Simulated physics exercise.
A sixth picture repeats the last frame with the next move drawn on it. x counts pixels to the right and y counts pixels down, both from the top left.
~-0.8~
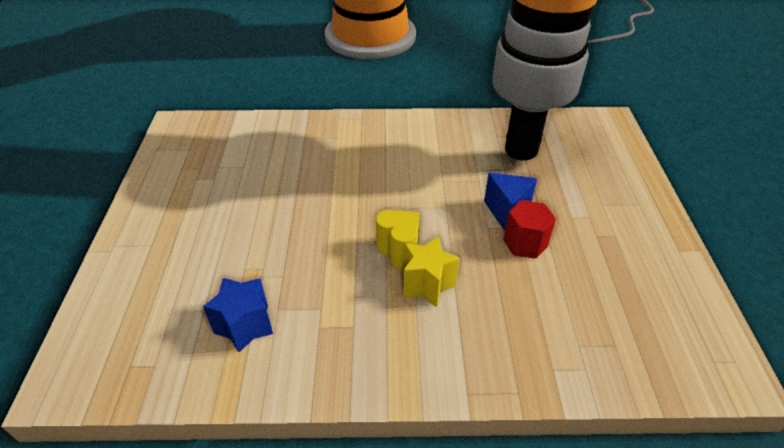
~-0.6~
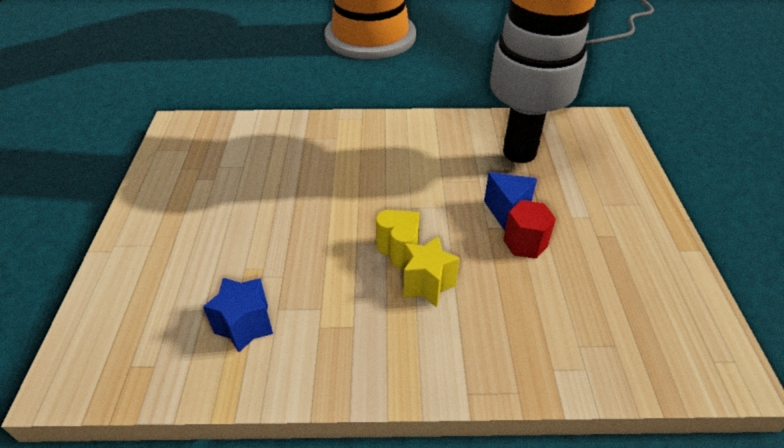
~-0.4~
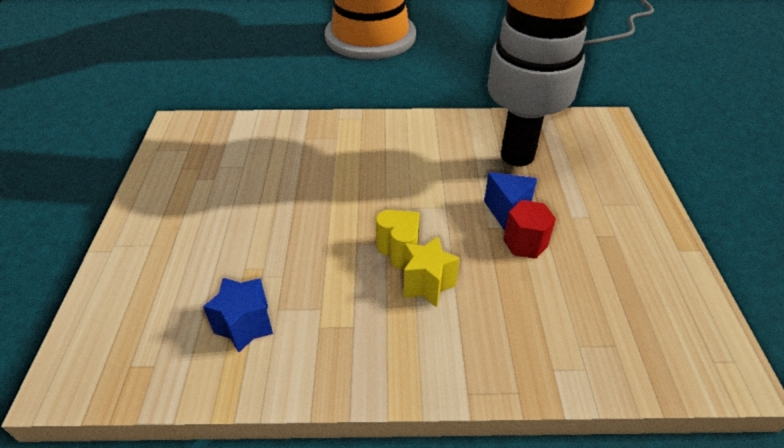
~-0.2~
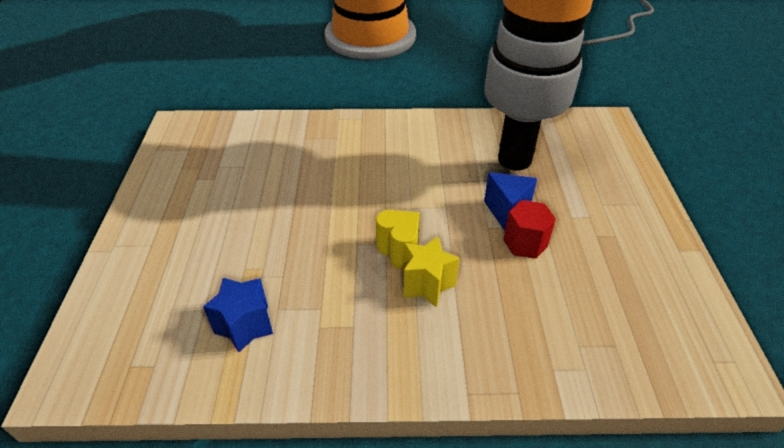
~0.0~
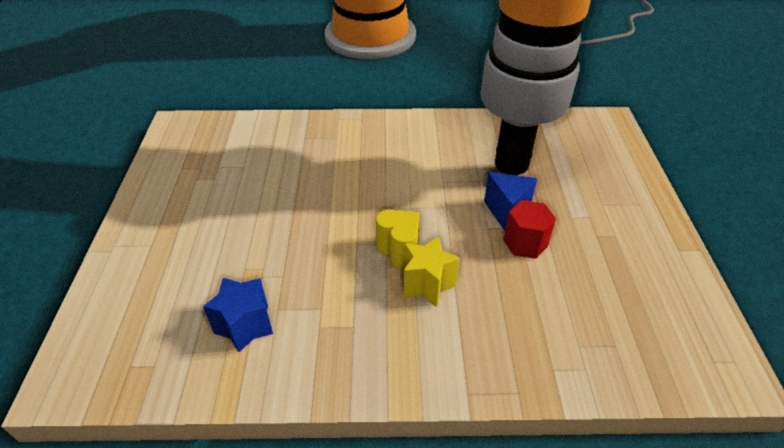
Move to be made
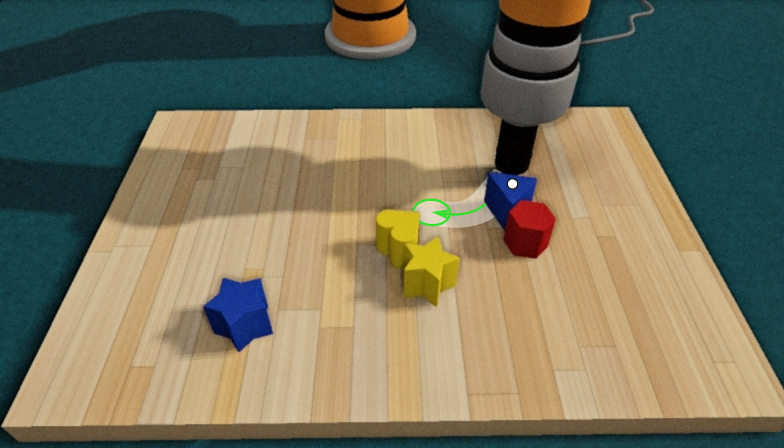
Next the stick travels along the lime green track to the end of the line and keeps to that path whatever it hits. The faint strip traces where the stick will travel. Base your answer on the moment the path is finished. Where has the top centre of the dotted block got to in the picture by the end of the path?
Most likely (500, 203).
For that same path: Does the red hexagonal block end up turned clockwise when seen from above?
No, that is not what happens.
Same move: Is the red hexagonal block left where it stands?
In short: No.
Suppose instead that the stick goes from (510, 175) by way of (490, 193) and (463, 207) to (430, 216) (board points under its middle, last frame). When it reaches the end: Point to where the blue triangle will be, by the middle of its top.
It should be at (500, 193) by then.
The line goes from (510, 175) through (494, 195) and (469, 213) to (432, 212); the dot is on the blue triangle.
The first path, step by step. One third of the way, stick at (495, 186); blue triangle at (510, 190); red hexagonal block at (535, 217).
Two thirds of the way, stick at (471, 203); blue triangle at (500, 203), turned 40° anticlockwise; red hexagonal block at (540, 223), turned 30° anticlockwise.
At the end, stick at (432, 202); yellow heart block unmoved; blue triangle at (500, 203), turned 40° anticlockwise; red hexagonal block at (540, 223), turned 30° anticlockwise.
